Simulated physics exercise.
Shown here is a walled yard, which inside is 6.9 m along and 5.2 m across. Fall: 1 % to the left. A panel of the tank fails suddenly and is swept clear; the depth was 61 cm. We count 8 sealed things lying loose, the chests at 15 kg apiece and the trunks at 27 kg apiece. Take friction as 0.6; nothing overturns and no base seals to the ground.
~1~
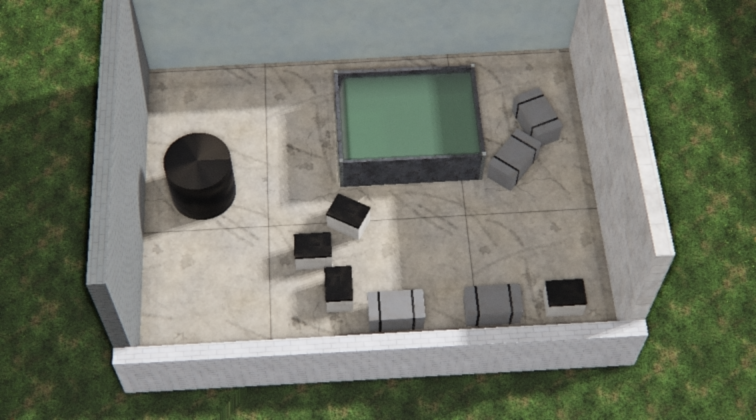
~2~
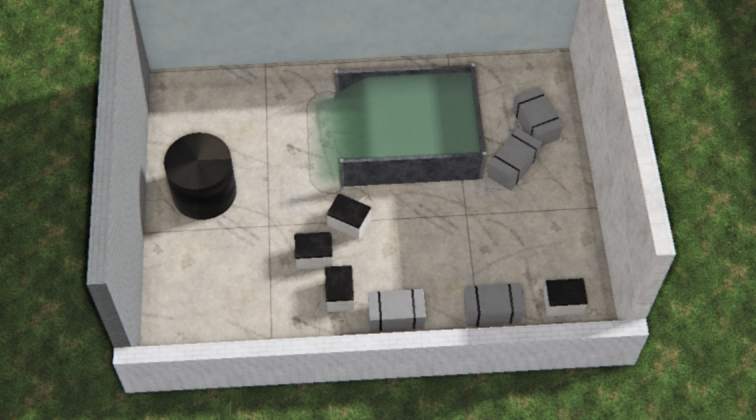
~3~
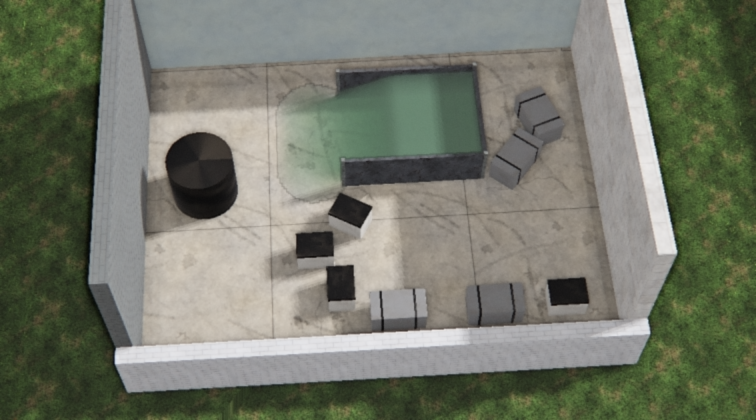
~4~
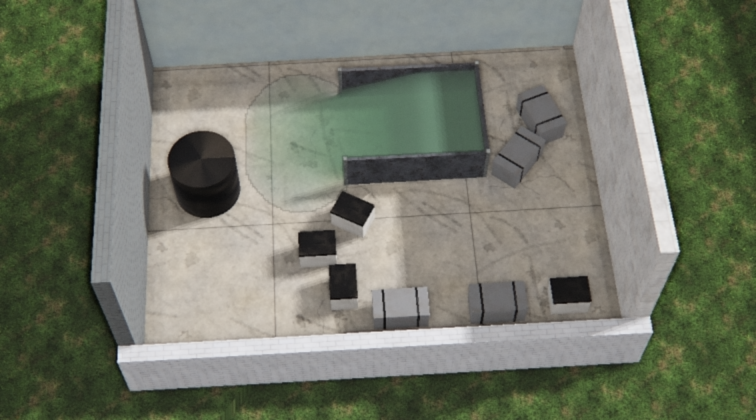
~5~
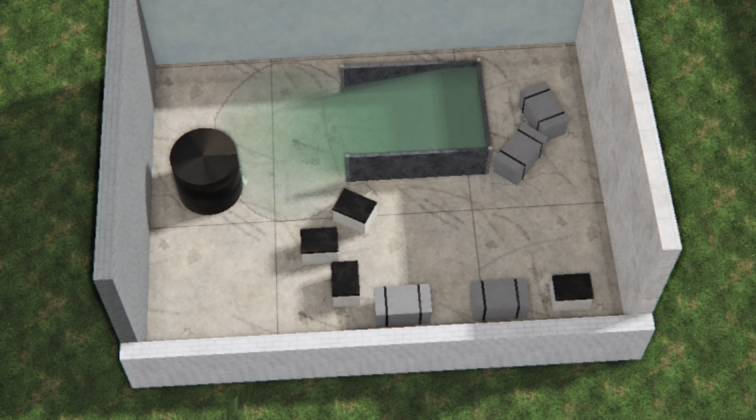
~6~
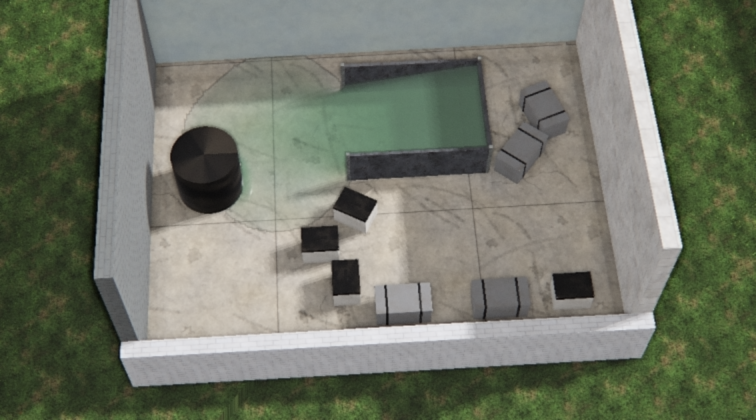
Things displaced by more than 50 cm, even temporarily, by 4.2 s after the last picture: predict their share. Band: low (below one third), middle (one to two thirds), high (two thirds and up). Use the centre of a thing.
Low.
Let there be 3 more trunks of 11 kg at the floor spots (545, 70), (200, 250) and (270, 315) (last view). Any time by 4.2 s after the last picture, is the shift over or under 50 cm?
So it's stays below, then gets above, then gets above.
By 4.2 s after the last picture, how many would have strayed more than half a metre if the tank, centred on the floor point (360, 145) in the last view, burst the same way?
Then 1 of them would.
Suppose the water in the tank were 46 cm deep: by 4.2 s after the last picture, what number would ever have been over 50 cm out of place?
So the tally would be 0.
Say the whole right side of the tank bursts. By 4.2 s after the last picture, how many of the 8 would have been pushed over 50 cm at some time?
Then it comes to 5 of them.
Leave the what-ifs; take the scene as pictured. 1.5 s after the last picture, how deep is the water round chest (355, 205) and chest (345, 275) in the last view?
Some 0 cm at the first, some 0 cm at the second.
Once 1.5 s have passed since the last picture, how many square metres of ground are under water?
Near 16 m2 in all.
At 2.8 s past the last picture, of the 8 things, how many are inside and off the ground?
At that time the total is 0.
Then, 0.4 s after the last picture 0 of 8 are over 50 cm from their spots; 0 afloat.
Then, 1.5 s after the last picture 0 of 8 are over 50 cm from their spots; 0 afloat.
Then, 2.8 s after the last picture 0 of 8 are over 50 cm from their spots; 0 afloat.
Then, 4.2 s after the last picture 0 of 8 are over 50 cm from their spots, and 0 have been at some point; 0 afloat.
